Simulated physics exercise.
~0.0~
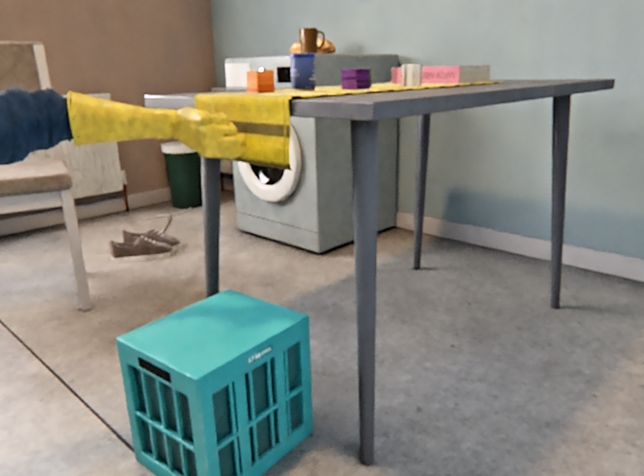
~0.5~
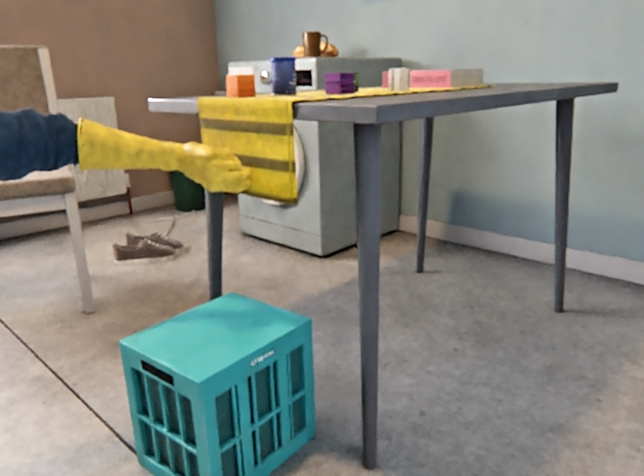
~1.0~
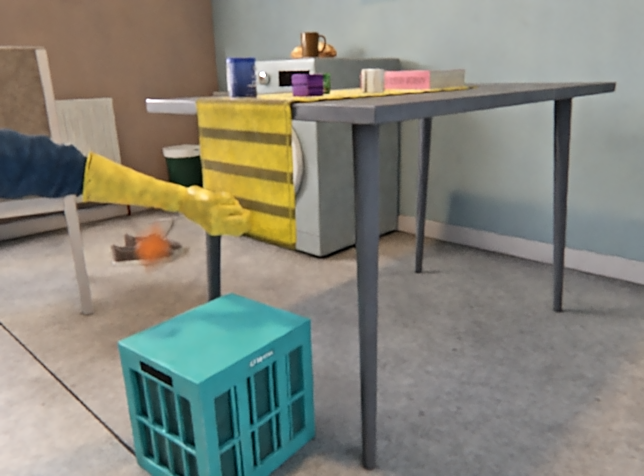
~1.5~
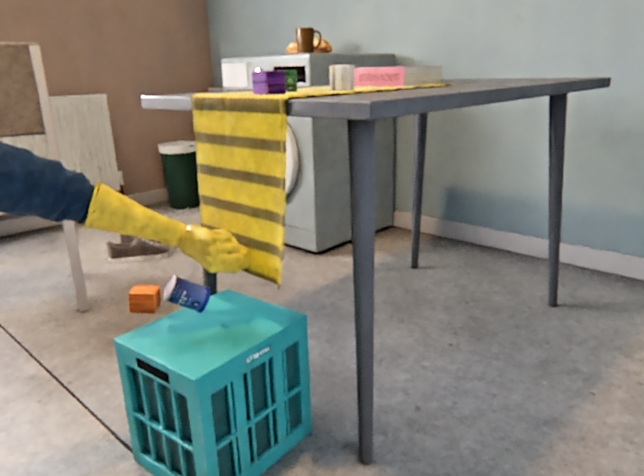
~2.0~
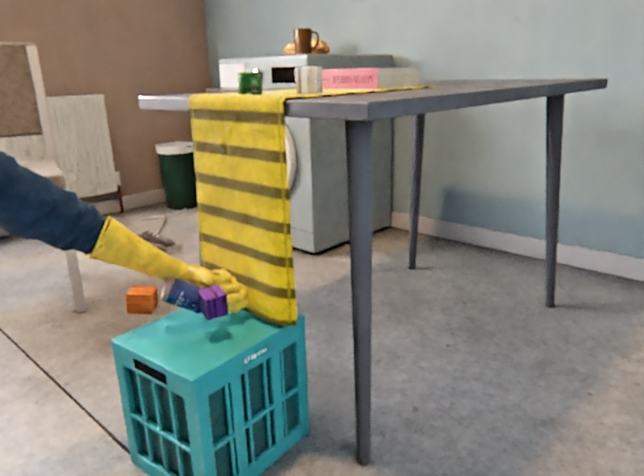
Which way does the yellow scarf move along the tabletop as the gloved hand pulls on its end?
The yellow scarf moves to the left along the tabletop, carrying the small things toward the table's end as more of it hangs down.
In this clip, a yellow-gloved hand draws a striped yellow scarf down over a grey table's left end, and the orange cube, blue can and purple cube fall off in turn, until the hem reaches the turquoise crate with the other small things still on the table.
